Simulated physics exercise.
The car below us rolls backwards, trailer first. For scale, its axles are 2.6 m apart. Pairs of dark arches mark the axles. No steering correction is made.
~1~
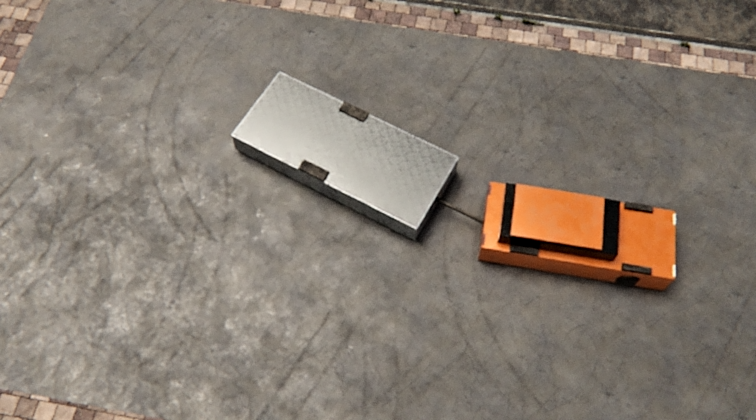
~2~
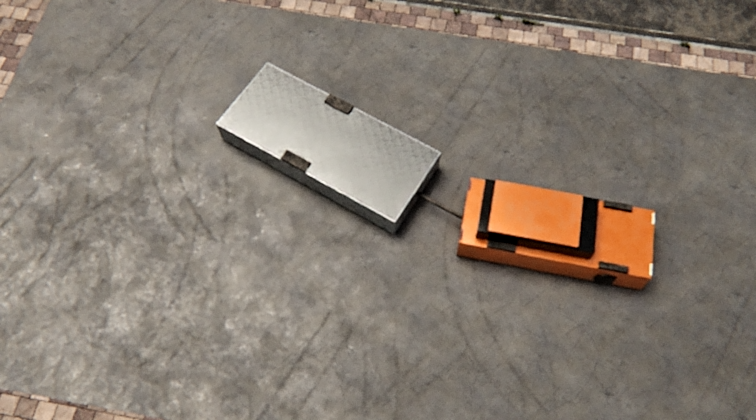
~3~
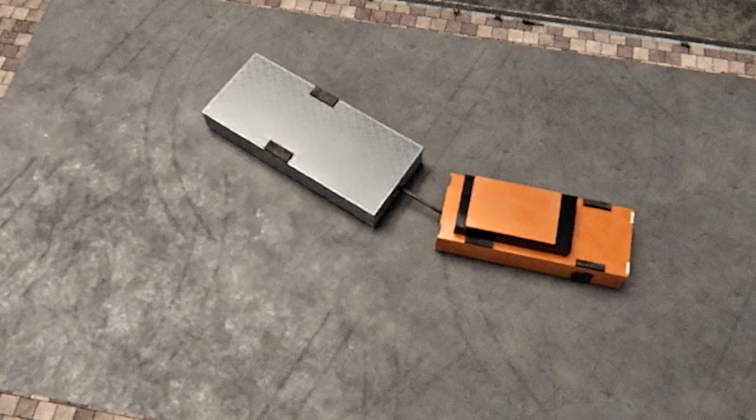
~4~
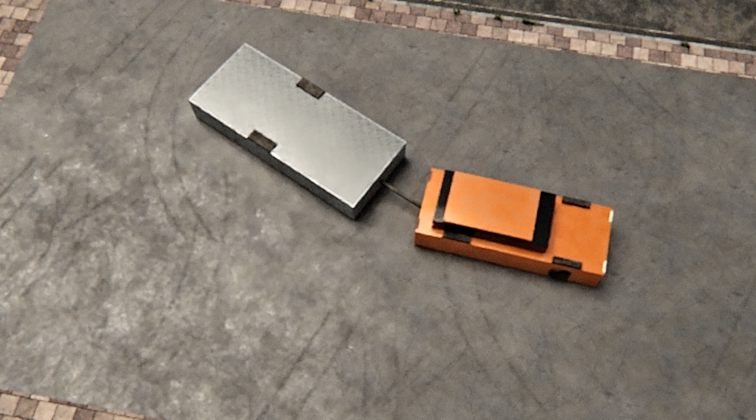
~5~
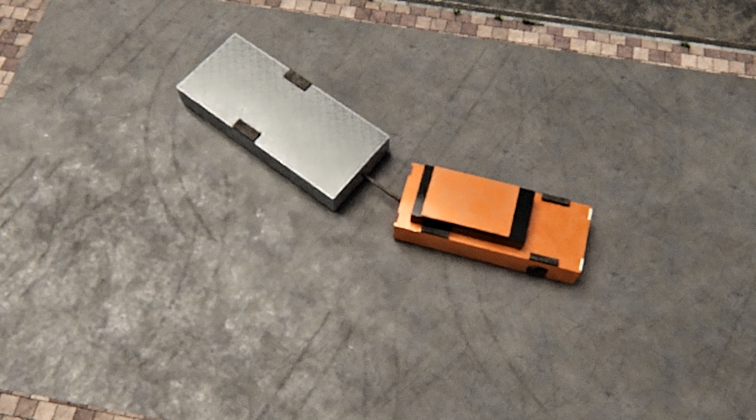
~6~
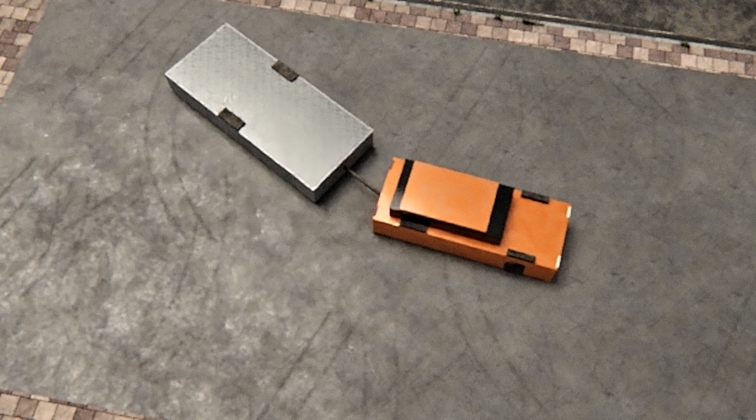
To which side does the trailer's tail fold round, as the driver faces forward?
The tail folds to the car's left side.
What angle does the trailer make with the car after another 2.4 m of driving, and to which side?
About 30° to the car's left.
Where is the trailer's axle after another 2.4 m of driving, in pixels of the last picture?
Around (207, 45).
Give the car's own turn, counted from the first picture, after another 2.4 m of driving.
About 14°.
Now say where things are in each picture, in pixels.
Car's middle (587, 221), trailer's axle (334, 140); tail 19° to the car's left; front wheels 7° left, in the first frame.
Car's middle (564, 219), trailer's axle (318, 132); tail 20° to the car's left, in the second frame.
Car's middle (542, 216), trailer's axle (302, 123); tail 21° to the car's left, in the third frame.
Car's middle (520, 212), trailer's axle (287, 114); tail 21° to the car's left, in the fourth frame.
Car's middle (499, 208), trailer's axle (272, 104); tail 22° to the car's left, in the fifth frame.
Car's middle (477, 204), trailer's axle (259, 95); tail 23° to the car's left, in the sixth frame.
2.4 m further on, the tail is 30° to the car's left, the car has turned 13° and the trailer's axle is at (207, 45) of the last picture.
4.9 m further on, the tail is 42° to the car's left, the car has turned 20° and the trailer's axle is out of the picture.
7.4 m further on, the tail is 60° to the car's left, the car has turned 26° and the trailer's axle is out of the picture; it has jack-knifed.
